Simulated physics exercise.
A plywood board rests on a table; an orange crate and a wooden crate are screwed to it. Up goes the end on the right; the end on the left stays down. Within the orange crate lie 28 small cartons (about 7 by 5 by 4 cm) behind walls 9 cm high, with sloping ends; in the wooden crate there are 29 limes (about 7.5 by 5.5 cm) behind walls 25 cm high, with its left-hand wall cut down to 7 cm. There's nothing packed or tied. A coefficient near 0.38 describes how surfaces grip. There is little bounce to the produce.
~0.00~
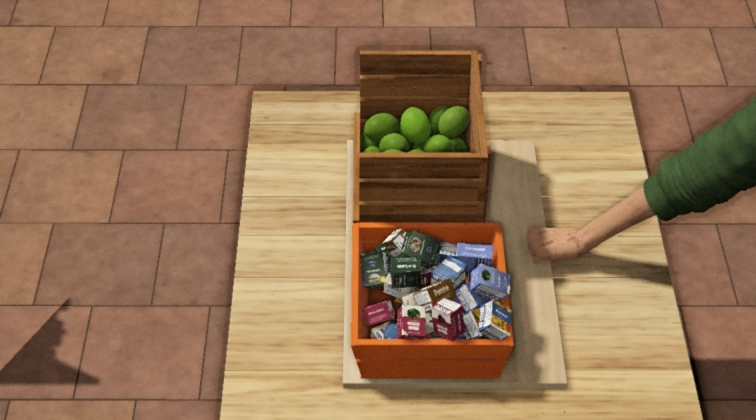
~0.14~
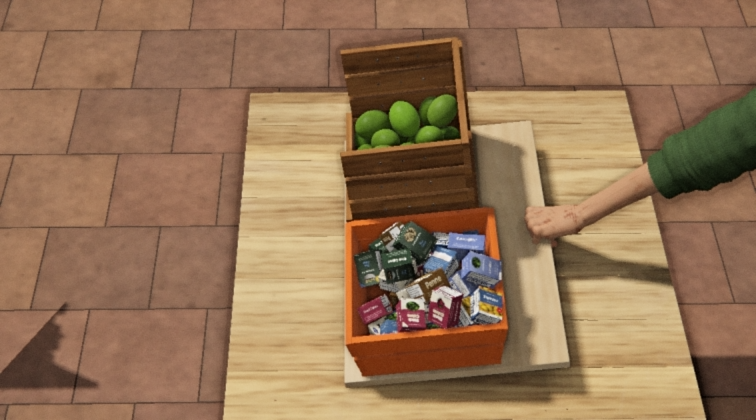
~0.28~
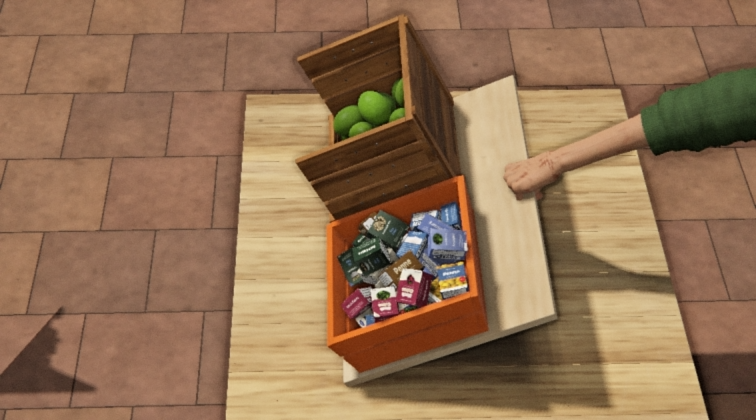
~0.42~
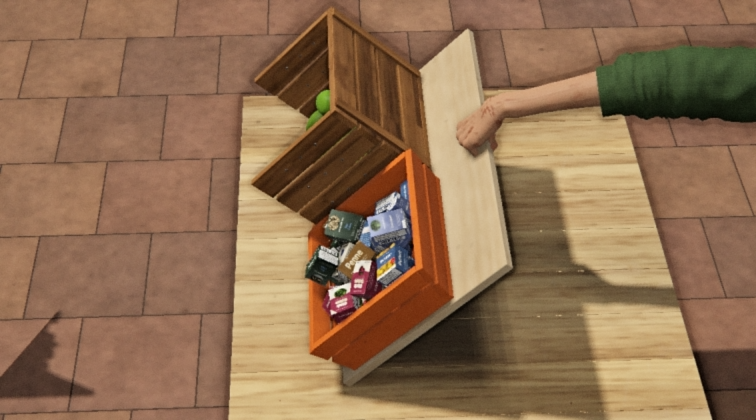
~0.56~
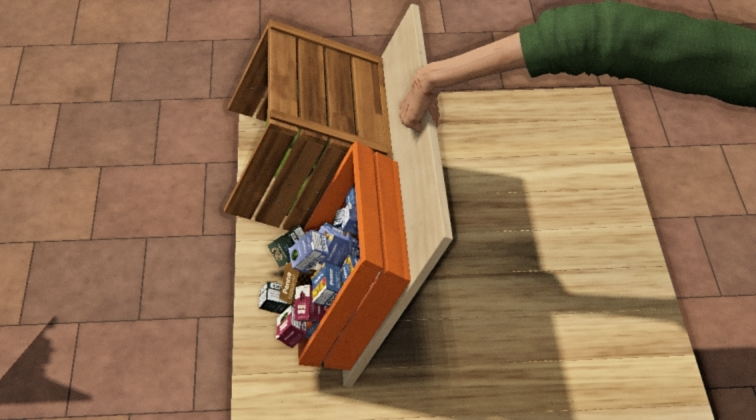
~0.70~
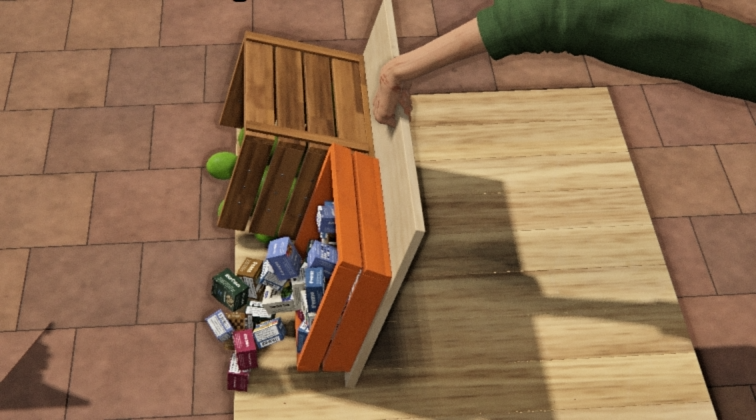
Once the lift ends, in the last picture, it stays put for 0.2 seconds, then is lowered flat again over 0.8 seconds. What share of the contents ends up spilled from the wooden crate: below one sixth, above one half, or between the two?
I'd say it will hang on to under half of them.
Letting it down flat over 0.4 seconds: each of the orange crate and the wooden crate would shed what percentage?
In that case orange crate 50 %, wooden crate 60 %.
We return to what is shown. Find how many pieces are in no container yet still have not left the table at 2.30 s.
Some 14 in number.
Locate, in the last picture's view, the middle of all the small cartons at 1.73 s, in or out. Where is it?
Around (357, 309).
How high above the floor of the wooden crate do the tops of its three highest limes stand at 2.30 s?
That is close to 7 centimetres.
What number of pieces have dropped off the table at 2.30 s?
Roughly 20.
After 0.96 s, tilt 72°; the orange crate is down by 13 of 28 and the wooden crate is down by 14 of 29.
After 1.28 s, tilt 39°; the orange crate is down by 14 of 28 and the wooden crate is down by 18 of 29.
After 1.73 s, tilt 0°; the orange crate is down by 14 of 28 and the wooden crate is down by 19 of 29.
When it is over (at 2.30 s), the orange crate is down by 14 of 28 and the wooden crate is down by 19 of 29. Asked share, 19 of 29, 66 per cent.
